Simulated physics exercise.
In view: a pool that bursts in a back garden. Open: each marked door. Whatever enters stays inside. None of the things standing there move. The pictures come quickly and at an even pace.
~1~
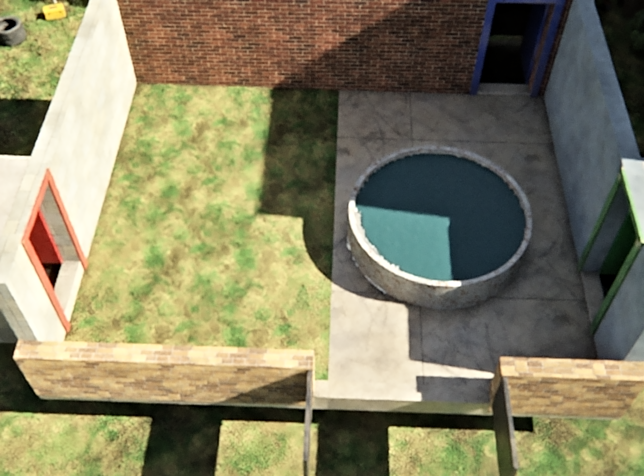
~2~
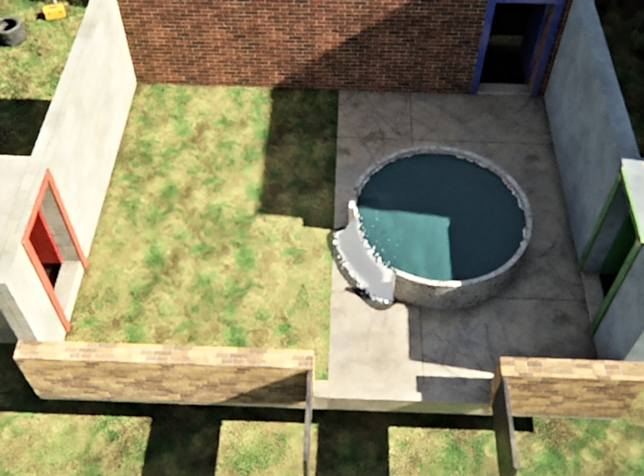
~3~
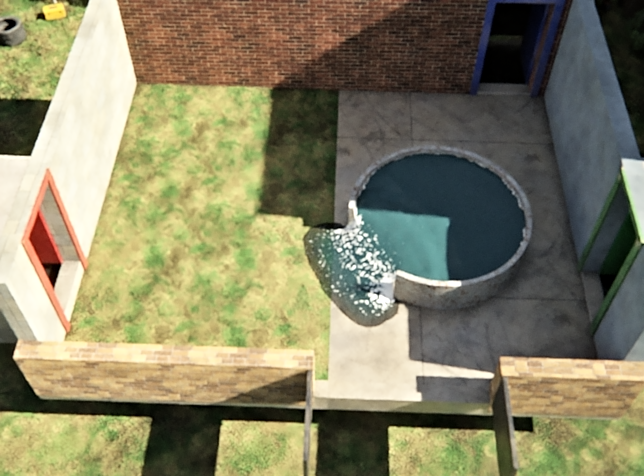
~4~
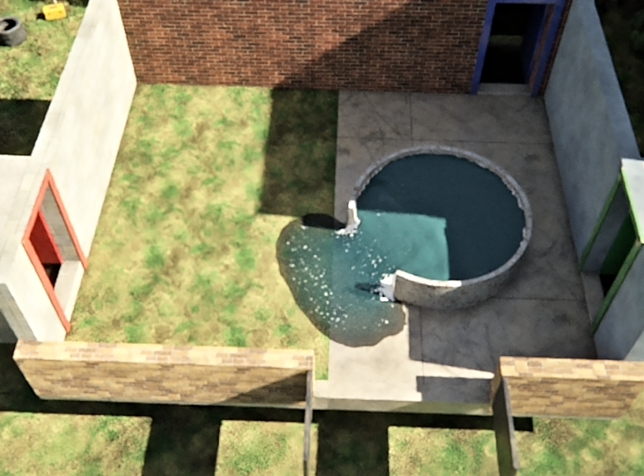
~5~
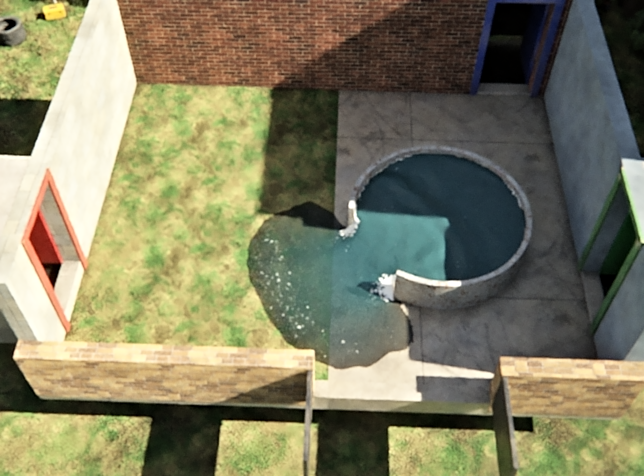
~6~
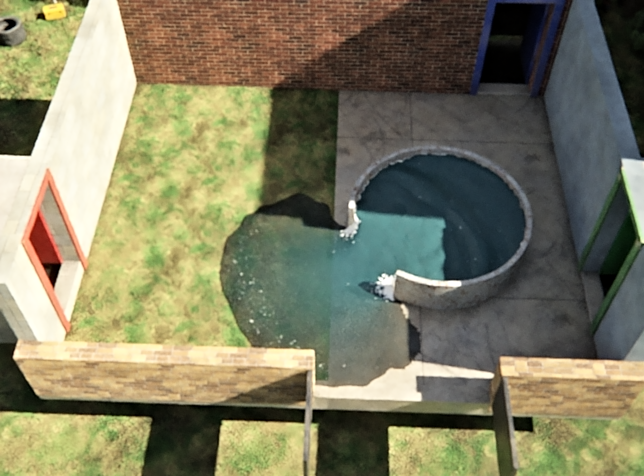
Water bursting through the front-left wall of a round pool and spreading left across the paving and grass of a walled garden.
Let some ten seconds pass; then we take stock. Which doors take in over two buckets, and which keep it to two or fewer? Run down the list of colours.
Outcome: The blue door will not count as flooded; the green door will not count as flooded; the red door will not count as flooded.
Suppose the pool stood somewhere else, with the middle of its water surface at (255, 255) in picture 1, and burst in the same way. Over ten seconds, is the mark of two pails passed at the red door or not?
I'd say the red door door crosses the line.
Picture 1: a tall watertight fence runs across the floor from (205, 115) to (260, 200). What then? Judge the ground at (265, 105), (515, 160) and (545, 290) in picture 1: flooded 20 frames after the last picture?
The first is still bare, the second still bare and the third still bare.
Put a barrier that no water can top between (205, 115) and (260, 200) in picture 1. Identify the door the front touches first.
I'd say the door marked red.
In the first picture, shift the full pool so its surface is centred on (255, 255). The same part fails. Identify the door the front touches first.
That would be the red door, I say.
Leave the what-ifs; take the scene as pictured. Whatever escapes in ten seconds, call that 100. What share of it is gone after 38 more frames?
By then, close to 65 % of it.
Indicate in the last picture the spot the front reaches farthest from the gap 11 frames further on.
Best guess: Near (99, 371).
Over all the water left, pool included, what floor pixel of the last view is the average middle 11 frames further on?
Close to pixel (367, 261).
A moment on, water covers 20 % of the floor; the blue door not reached, the green door not reached, the red door not reached.
Next, water covers 30 % of the floor; the blue door not reached, the green door not reached, the red door not reached.
Then, water covers 40 % of the floor; the blue door not reached, the green door not reached, the red door wet at the sill, nothing in.
Later, water covers 55 % of the floor; the blue door not reached, the green door not reached, the red door wet at the sill, nothing in.
In the end, water covers 75 % of the floor; the blue door not reached, the green door not reached, the red door wet at the sill, nothing in.
